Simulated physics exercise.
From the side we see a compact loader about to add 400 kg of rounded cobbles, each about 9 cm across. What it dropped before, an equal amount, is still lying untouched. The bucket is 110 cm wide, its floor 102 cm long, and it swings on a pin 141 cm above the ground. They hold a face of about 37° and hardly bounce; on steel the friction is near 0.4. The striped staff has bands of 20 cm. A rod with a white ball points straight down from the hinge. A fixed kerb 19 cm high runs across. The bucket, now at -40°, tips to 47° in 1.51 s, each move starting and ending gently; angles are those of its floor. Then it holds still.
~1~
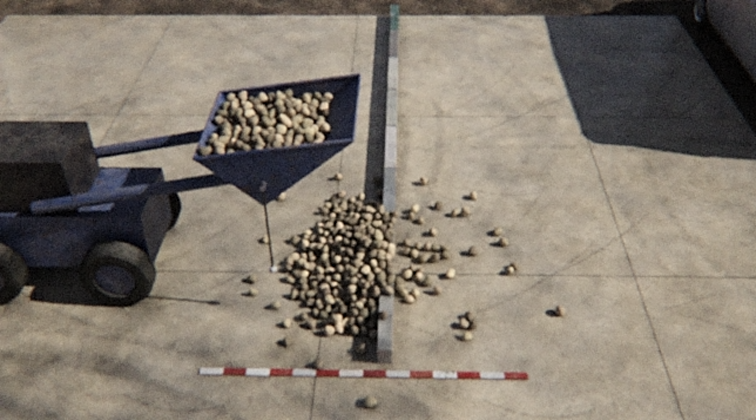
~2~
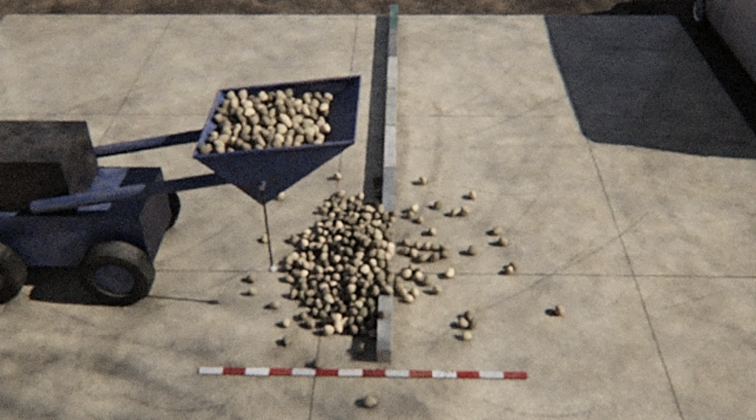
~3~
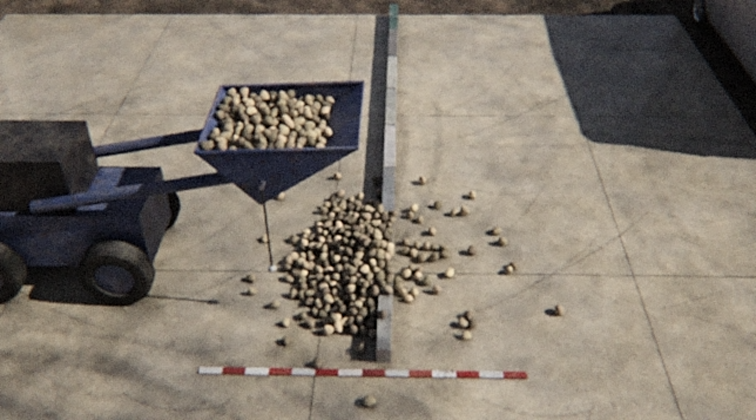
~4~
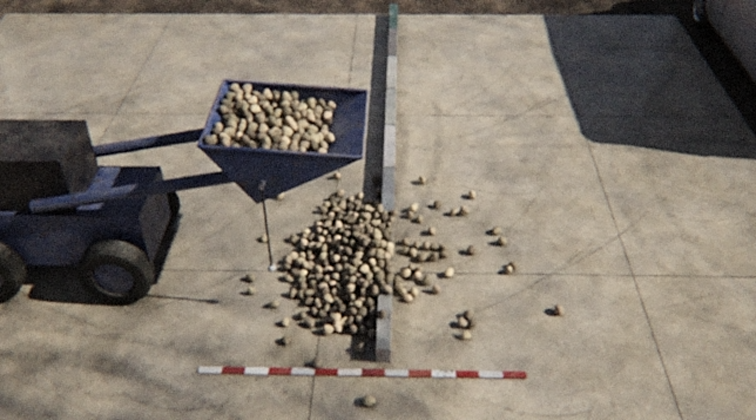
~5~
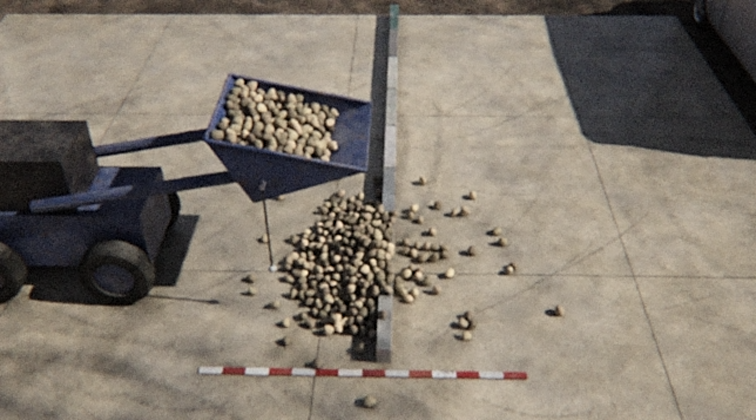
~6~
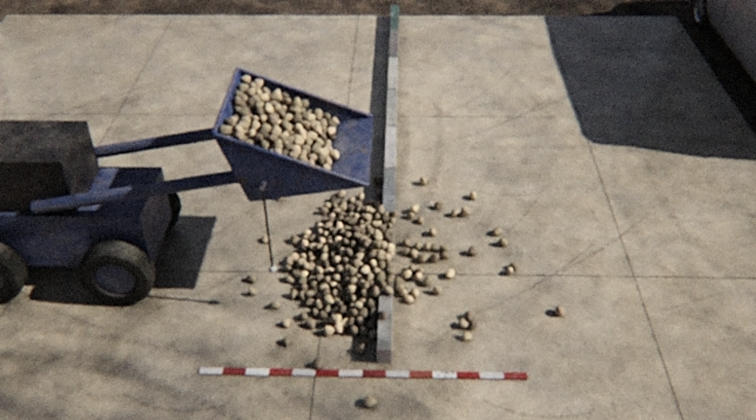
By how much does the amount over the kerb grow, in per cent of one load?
Roughly 43 per cent of a load more.
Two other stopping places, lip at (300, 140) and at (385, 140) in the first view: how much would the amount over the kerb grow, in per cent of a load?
First some 0, then 85 per cent.
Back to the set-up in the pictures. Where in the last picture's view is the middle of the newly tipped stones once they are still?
Their middle is at about (374, 257).
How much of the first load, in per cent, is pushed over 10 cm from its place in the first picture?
Roughly 25 per cent of them.
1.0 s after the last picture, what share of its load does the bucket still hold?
Roughly 30 per cent is still inside.
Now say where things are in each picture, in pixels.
In the first picture, lip at (354, 140), floor tilted -40°, highest stones at (277, 106). The earlier load is highest near (377, 241), 29 cm above ground level, 91 % on this side of the kerb, 9 % over the kerb.
In the second picture, the bucket is at -38°, its lip at (355, 142); the top of the load is at (274, 106).
In the third picture, lip at (358, 148), floor tilted -34°, highest stones at (256, 108).
In the fourth picture, the bucket is at -28°, its lip at (362, 158); the top of the load is at (236, 103).
In the fifth picture, the bucket is at -19°, its lip at (367, 171); the top of the load is at (240, 97).
In the sixth picture, the bucket is at -10°, its lip at (368, 186); the top of the load is at (245, 94).
Then, 0.5 s after the last picture the floor is at 33°; in per cent of one load, 100 in the bucket, 91 on this side of the kerb, 9 over the kerb; the foremost stones are at (498, 246).
Then, 1.0 s after the last picture the floor is at 47°; in per cent of one load, 28 in the bucket, 155 on this side of the kerb, 18 over the kerb; the foremost stones are at (498, 246).
Then, 1.4 s after the last picture the floor is at 47°; in per cent of one load, 0 in the bucket, 157 on this side of the kerb, 43 over the kerb; the foremost stones are at (506, 266).
Then, 4.0 s after the last picture the floor is at 47°; in per cent of one load, 0 in the bucket, 148 on this side of the kerb, 52 over the kerb; the foremost stones are at (543, 291). Net gain over the kerb, 43.
